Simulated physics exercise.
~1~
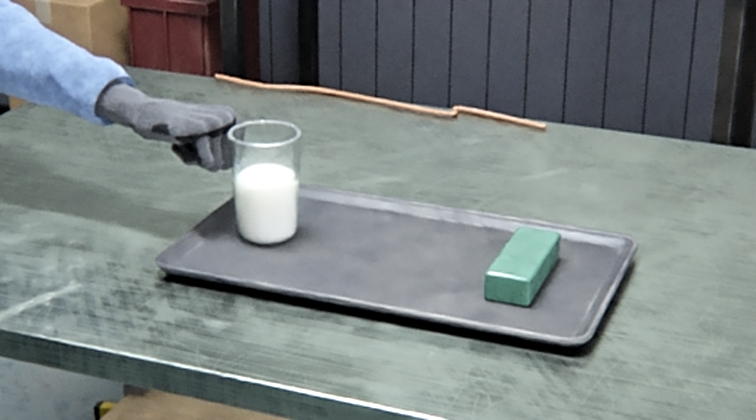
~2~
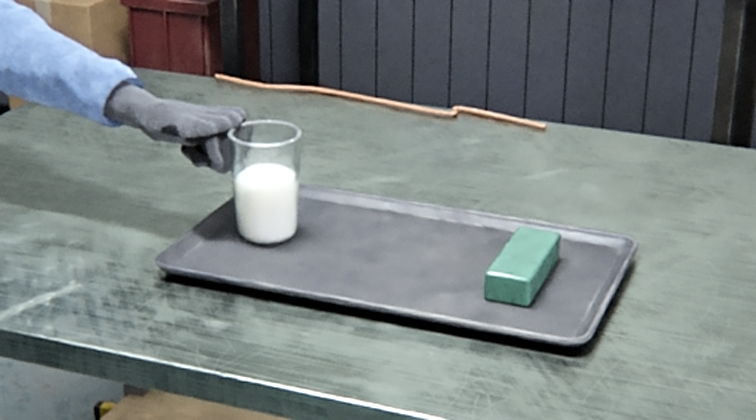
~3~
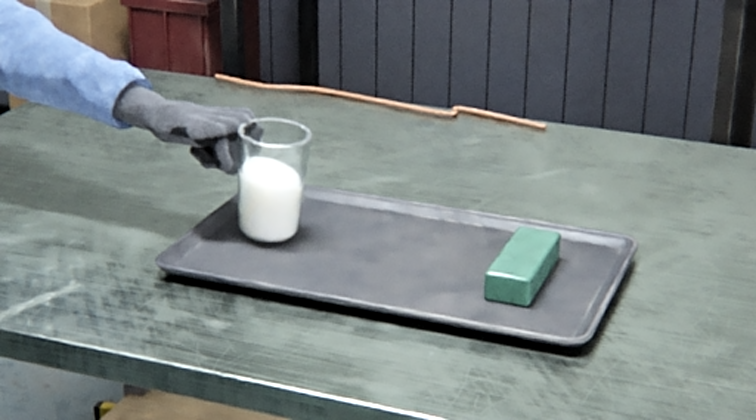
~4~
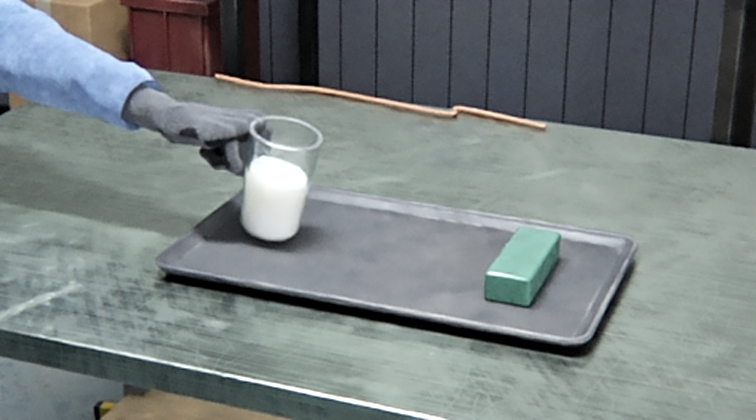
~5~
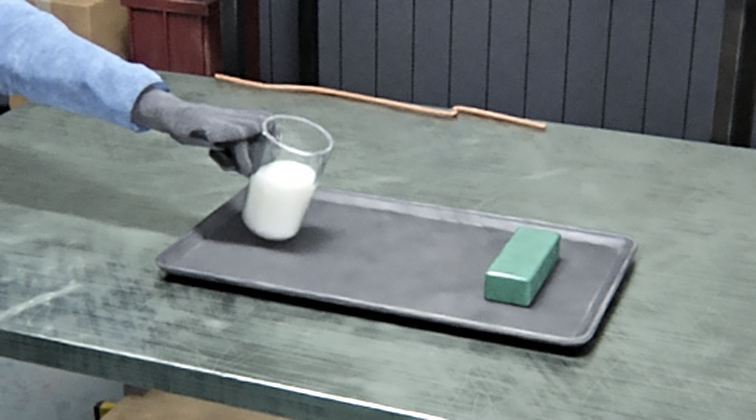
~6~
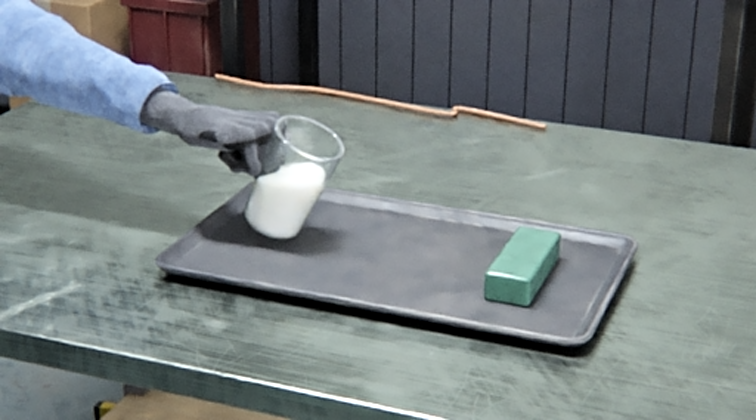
A gloved hand in a blue sleeve moves up to a tall glass partly filled with white liquid, standing upright at the left of a shallow dark tray. It pushes the glass near its rim, and the glass leans steadily further to the right, while the green block stays still.
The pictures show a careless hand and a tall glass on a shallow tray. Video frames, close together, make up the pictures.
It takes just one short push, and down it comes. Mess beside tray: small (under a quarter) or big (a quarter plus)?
Small.
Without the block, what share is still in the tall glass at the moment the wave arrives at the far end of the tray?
Tall glass content at that instant: ~ 40 per cent.
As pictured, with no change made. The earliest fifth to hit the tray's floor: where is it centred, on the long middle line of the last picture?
It lands around (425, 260).
A moment on, the tall glass is falling and 100 per cent is in the glass, 0 on the tray and 0 above or beyond its rim.
Next, the tall glass lies on its side and 100 per cent is in the glass, 0 on the tray and 0 above or beyond its rim.
Then the tall glass lies on its side and 58 per cent is in the glass, 29 on the tray and 13 above or beyond its rim.
Later the tall glass lies on its side and 26 per cent is in the glass, 58 on the tray and 16 above or beyond its rim.
At rest 91 per cent is held by tray and glass, 9 is off the tray.
